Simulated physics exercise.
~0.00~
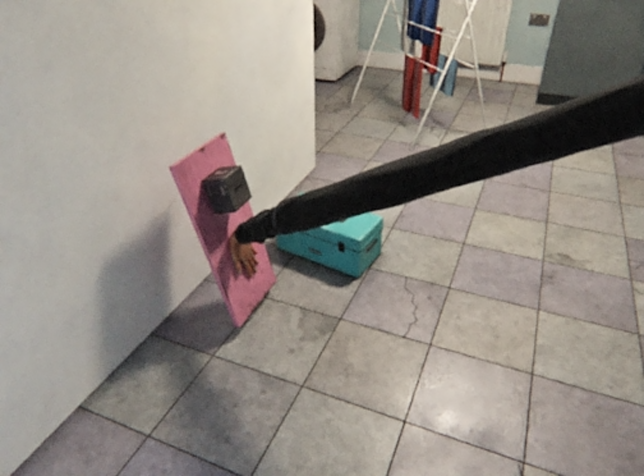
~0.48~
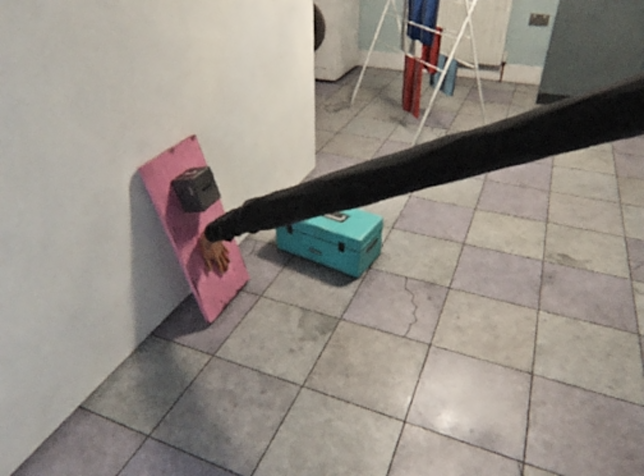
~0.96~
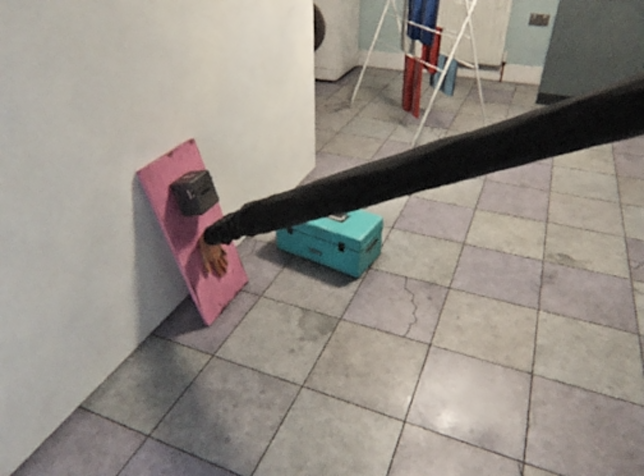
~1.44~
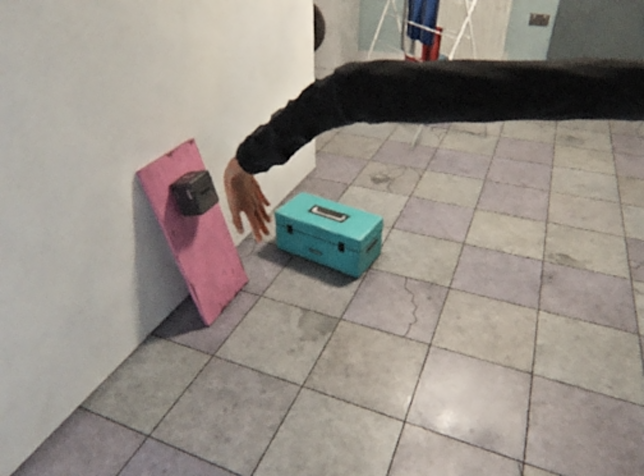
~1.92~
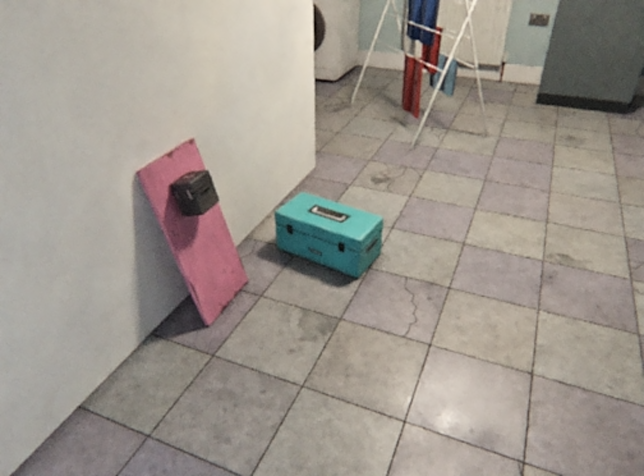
A long black-sleeved arm reaches in from the right and holds a narrow pink board, with a small dark block on its face, near a plain pale wall on the left. The fixed, slightly raised view shows a tiled floor in grey and muted purple, a turquoise toolbox just right of the board, and a drying rack with red and blue cloths behind. The hand moves the board a little left until it leans against the wall. It stays briefly, then lets go and draws back out of view. The board remains leaning, the toolbox unmoved beside it.
